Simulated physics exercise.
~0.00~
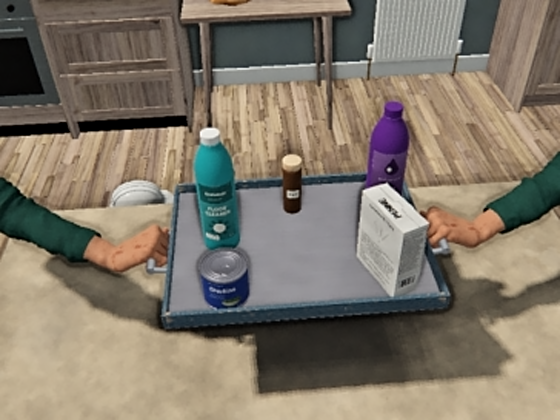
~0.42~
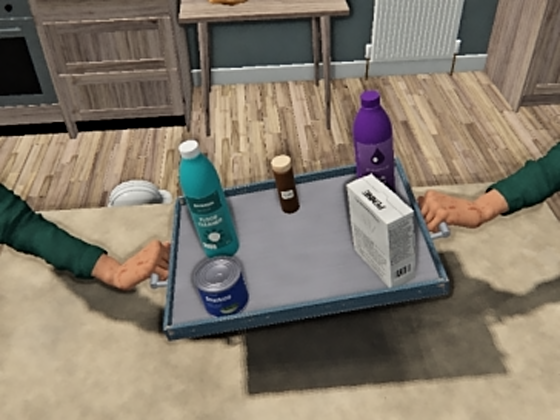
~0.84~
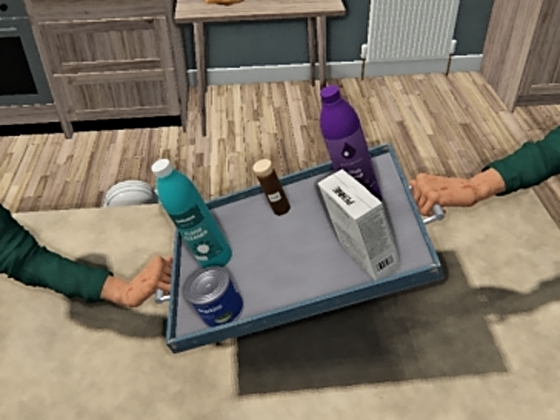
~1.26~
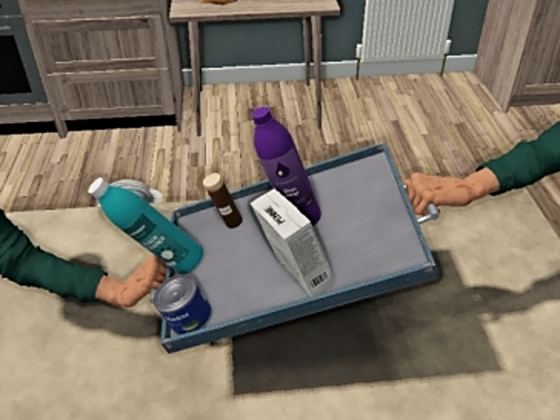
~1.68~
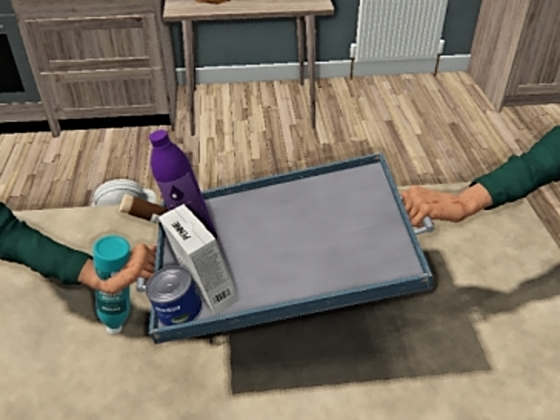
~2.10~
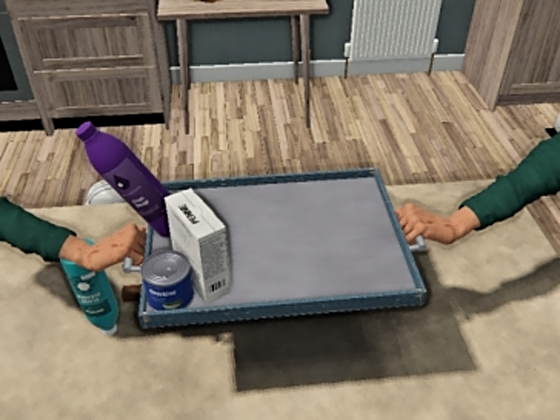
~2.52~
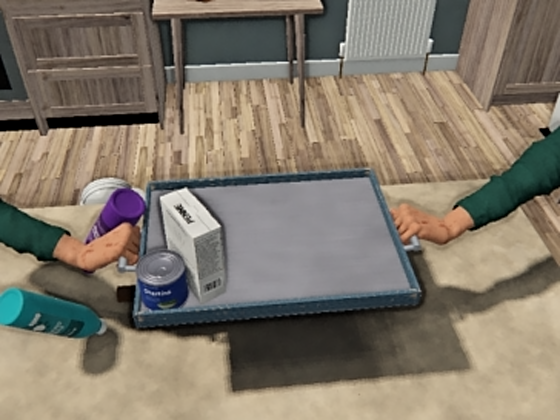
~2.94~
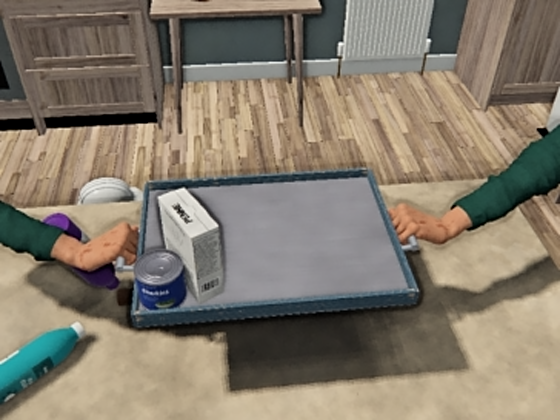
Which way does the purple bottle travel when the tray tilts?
The purple bottle slides to the left across the tray and goes over its left side.
A handheld tray tips left, spilling two bottles and a brown shaker, then levels out.
